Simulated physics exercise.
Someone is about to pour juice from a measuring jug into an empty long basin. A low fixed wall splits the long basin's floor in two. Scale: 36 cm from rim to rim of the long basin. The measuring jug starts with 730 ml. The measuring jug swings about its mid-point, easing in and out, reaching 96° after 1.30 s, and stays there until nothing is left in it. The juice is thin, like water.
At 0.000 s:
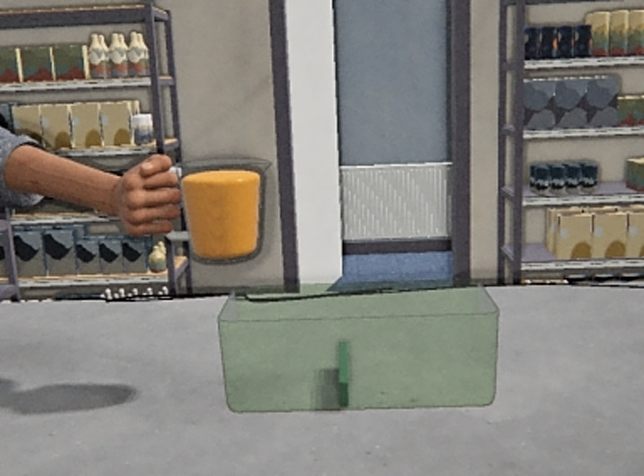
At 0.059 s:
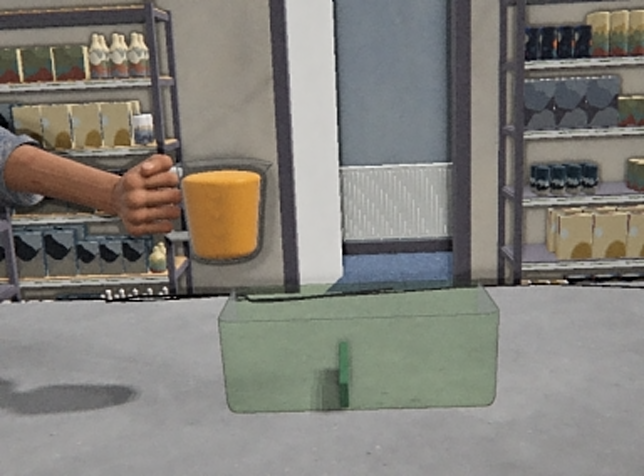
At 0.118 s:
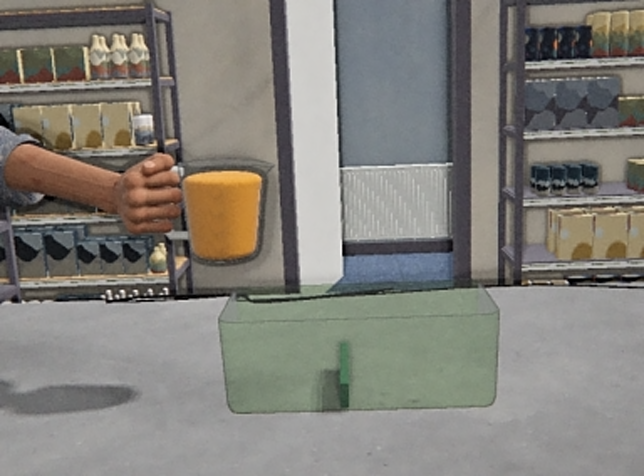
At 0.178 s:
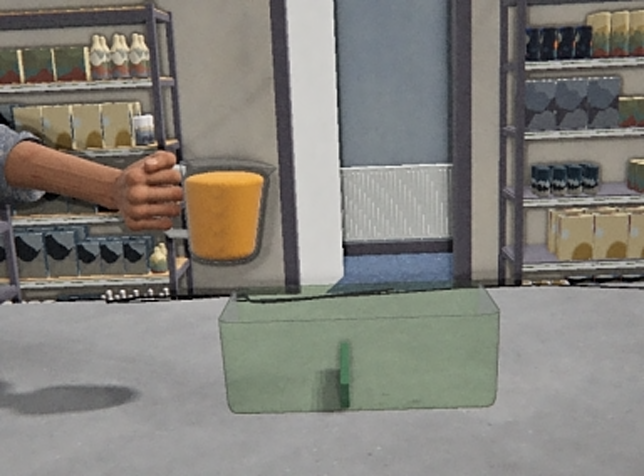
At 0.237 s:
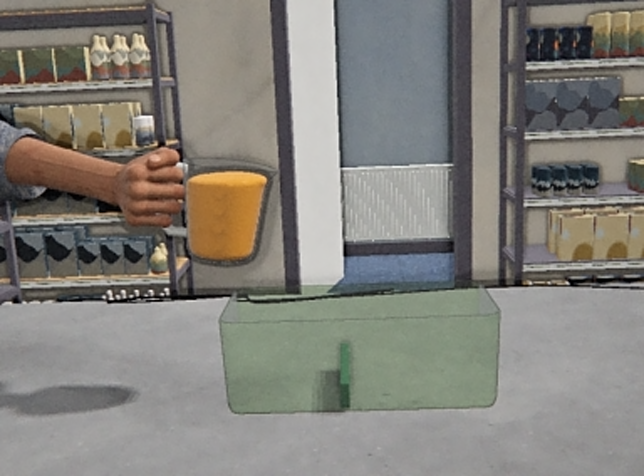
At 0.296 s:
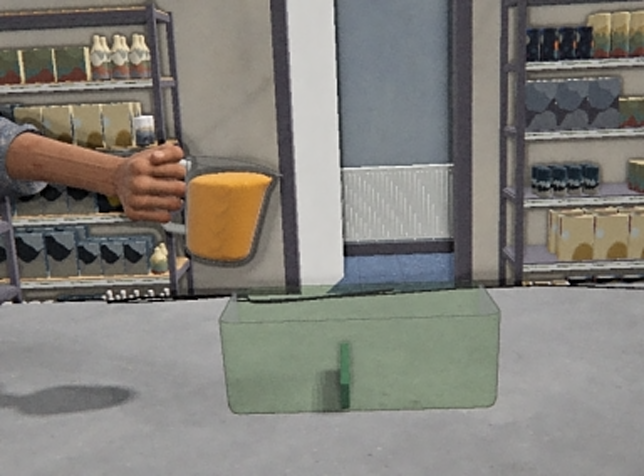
A hand reaches in from the left, gripping a clear measuring jug of orange juice by its handle, in a storeroom-like space with stocked shelves and a blue-grey door, seen level from the side. Below and to the right, an empty, see-through green basin rests on a grey surface. The jug, upright at first, slowly tilts to the right, while the camera stays still.
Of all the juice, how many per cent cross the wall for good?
About 51 per cent.
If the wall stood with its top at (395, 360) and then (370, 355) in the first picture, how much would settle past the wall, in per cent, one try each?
In turn about 10 and 5 per cent.
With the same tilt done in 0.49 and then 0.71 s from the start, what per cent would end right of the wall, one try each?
In turn about 40 and 40 per cent.
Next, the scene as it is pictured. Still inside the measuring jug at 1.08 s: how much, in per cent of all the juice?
About 34 per cent.
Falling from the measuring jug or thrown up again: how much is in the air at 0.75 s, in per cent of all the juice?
About 14 per cent.
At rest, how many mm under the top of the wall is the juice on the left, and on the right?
Some 20 mm on the left and 22 mm on the right.
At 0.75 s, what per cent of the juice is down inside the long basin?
Near 5 in a hundred.
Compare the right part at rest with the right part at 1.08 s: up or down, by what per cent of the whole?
The share moves up, by some 16 per cent.
Then, 0.75 s in, the tilt is 59° and 81 per cent is still to pour, 2 is left of the wall and 3 right of it.
Then, 1.08 s in, the tilt is 89° and 33 per cent is still to pour, 14 is left of the wall and 36 right of it.
Then, 1.42 s in, the tilt is 96° and 4 per cent is still to pour, 42 is left of the wall and 50 right of it.
Then, 1.80 s in, the tilt is 96° and 0 per cent is still to pour, 48 is left of the wall and 51 right of it.
Finally, 48 per cent lies left of the wall, 51 right of it and 1 outside.
